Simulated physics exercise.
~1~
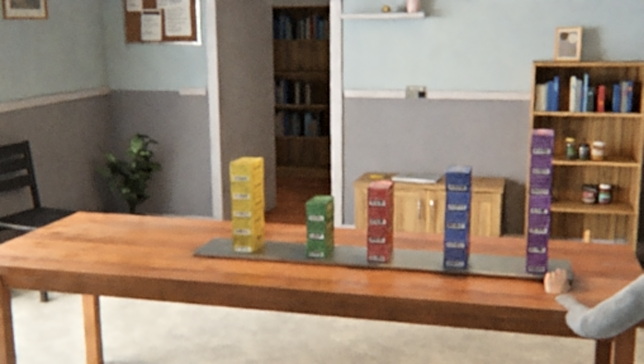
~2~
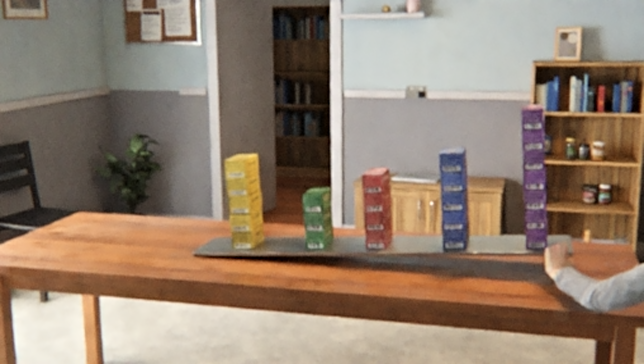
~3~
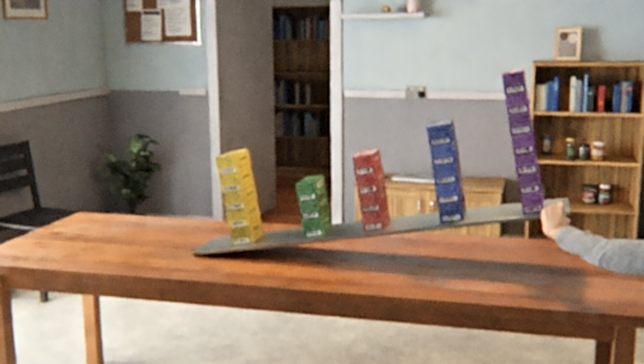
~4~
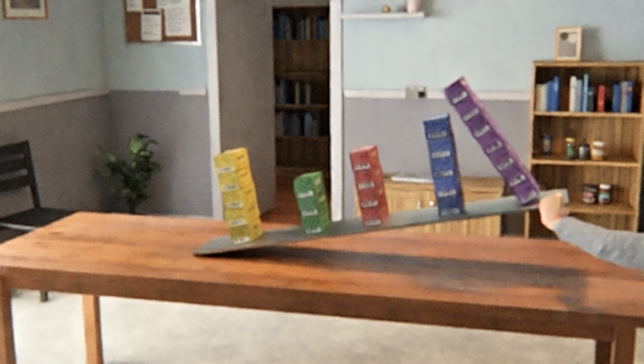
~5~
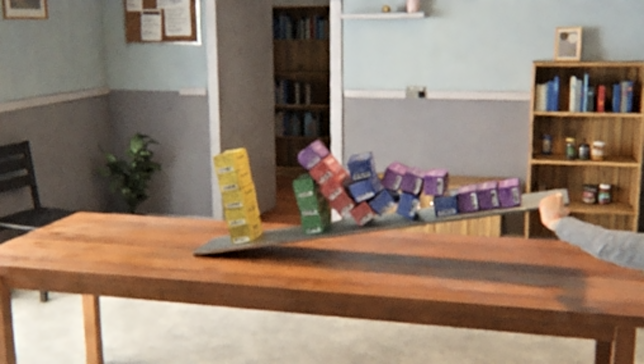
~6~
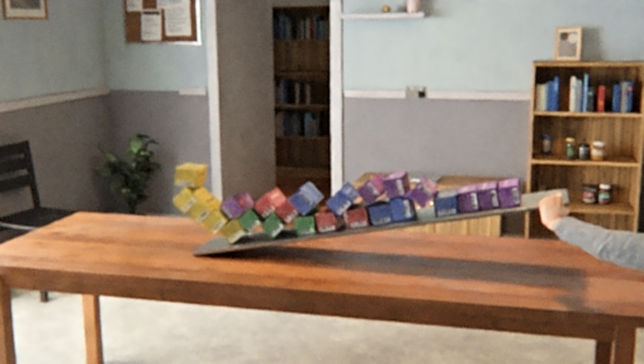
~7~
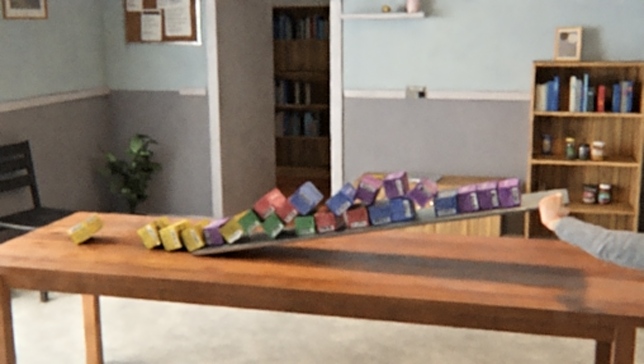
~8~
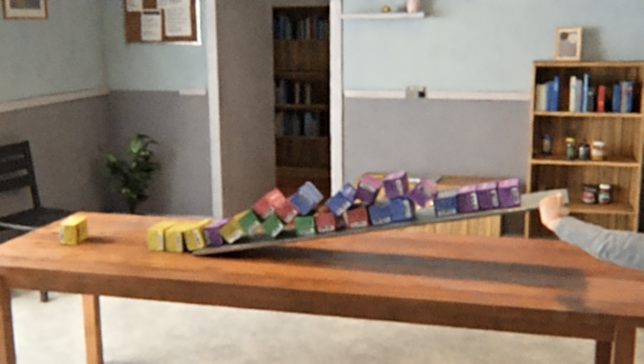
Five coloured stacks of small boxes toppled leftward as a hand raised the right end of the board beneath them, the tall purple one going first and the yellow last, leaving boxes strewn down the slope and a few yellow ones on the table.
